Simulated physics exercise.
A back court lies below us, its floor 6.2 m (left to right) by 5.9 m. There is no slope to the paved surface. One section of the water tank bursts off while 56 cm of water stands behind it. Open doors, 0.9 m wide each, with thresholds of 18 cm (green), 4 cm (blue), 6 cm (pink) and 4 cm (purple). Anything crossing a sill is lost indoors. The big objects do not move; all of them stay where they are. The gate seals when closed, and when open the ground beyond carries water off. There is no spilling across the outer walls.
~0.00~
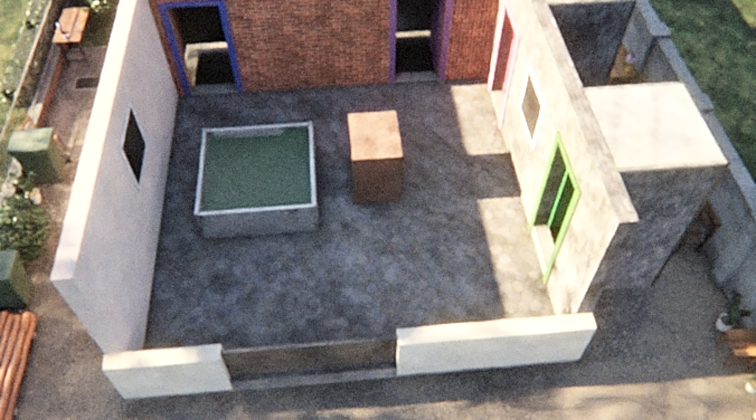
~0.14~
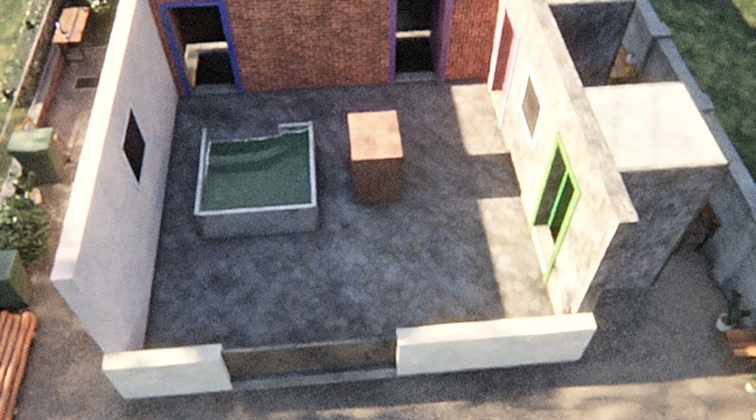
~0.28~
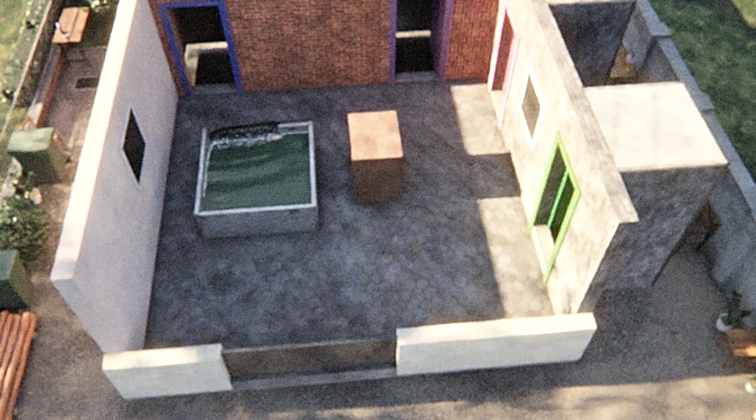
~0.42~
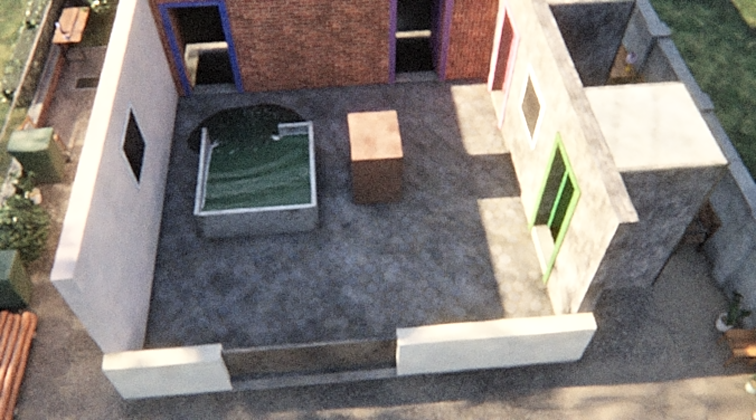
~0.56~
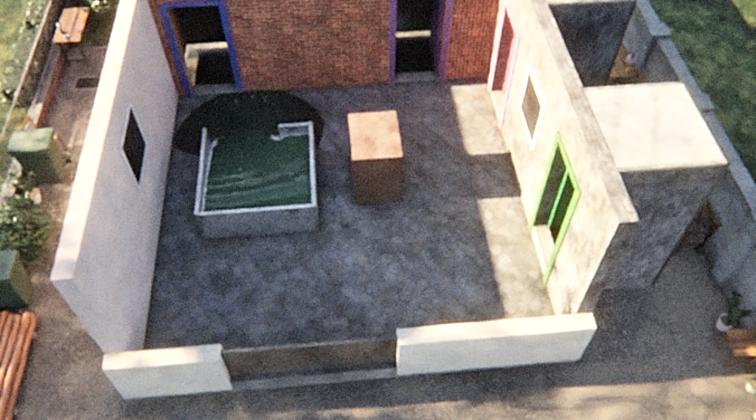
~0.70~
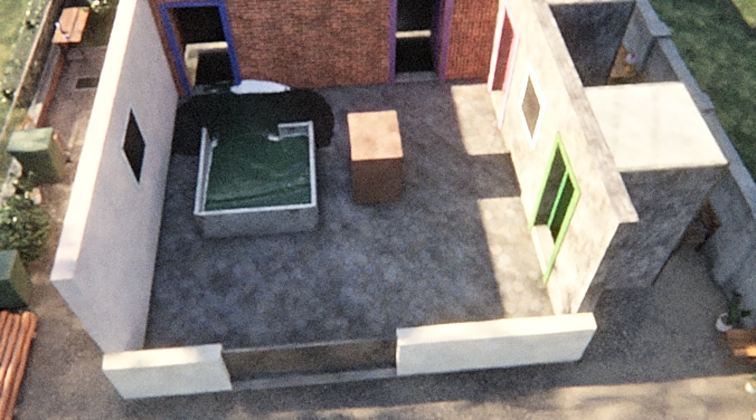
In a walled courtyard seen from above, the far side of a square tank of green water gave way, and dark water poured out behind it, spreading across the floor toward the brick wall.
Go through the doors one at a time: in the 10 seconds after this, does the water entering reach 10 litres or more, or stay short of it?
Going through them: The green door stays short; the blue door reaches it; the pink door reaches it; the purple door stays short.
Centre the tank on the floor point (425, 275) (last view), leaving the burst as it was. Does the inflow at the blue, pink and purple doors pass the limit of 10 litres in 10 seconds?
Result - blue door exceeds it, pink door exceeds it, purple door exceeds it.
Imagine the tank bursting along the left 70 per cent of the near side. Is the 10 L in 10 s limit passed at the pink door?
Then: Pink below.
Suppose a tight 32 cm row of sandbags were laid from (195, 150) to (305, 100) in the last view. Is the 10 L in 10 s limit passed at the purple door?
Result at purple: Limit broken.
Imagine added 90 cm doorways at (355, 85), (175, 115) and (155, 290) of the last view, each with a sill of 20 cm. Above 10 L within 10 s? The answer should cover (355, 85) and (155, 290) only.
So the first one doesn't reach it, while the second one doesn't reach it.
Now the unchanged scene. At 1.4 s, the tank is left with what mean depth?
It averages close to 34 cm.
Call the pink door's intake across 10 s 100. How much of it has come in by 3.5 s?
About 15 per cent.
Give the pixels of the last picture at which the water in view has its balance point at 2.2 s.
I'd say somewhere around (263, 151).
After 1.4 s water covers 15 % of the floor and is deepest (35 cm) near (252, 96); green door not reached, blue door 16 cm at the sill, 76 L in, pink door not reached, purple door not reached.
After 2.2 s water covers 20 % of the floor and is deepest (30 cm) near (215, 98); green door not reached, blue door 27 cm at the sill, 220 L in, pink door not reached, purple door 4 cm at the sill, 0 L in.
After 3.5 s water covers 40 % of the floor and is deepest (18 cm) near (252, 96); green door not reached, blue door 17 cm at the sill, 378 L in, pink door 11 cm at the sill, 7 L in, purple door 4 cm at the sill, 0 L in.
After 6.0 s water covers 60 % of the floor and is deepest (12 cm) near (177, 113); green door 3 cm at the sill, 0 L in, blue door 11 cm at the sill, 498 L in, pink door 9 cm at the sill, 35 L in, purple door 3 cm at the sill, 0 L in.
After 10.0 s water covers 90 % of the floor and is deepest (6 cm) near (353, 356); green door 2 cm at the sill, 0 L in, blue door 6 cm at the sill, 550 L in, pink door 6 cm at the sill, 45 L in, purple door 5 cm at the sill, 1 L in.
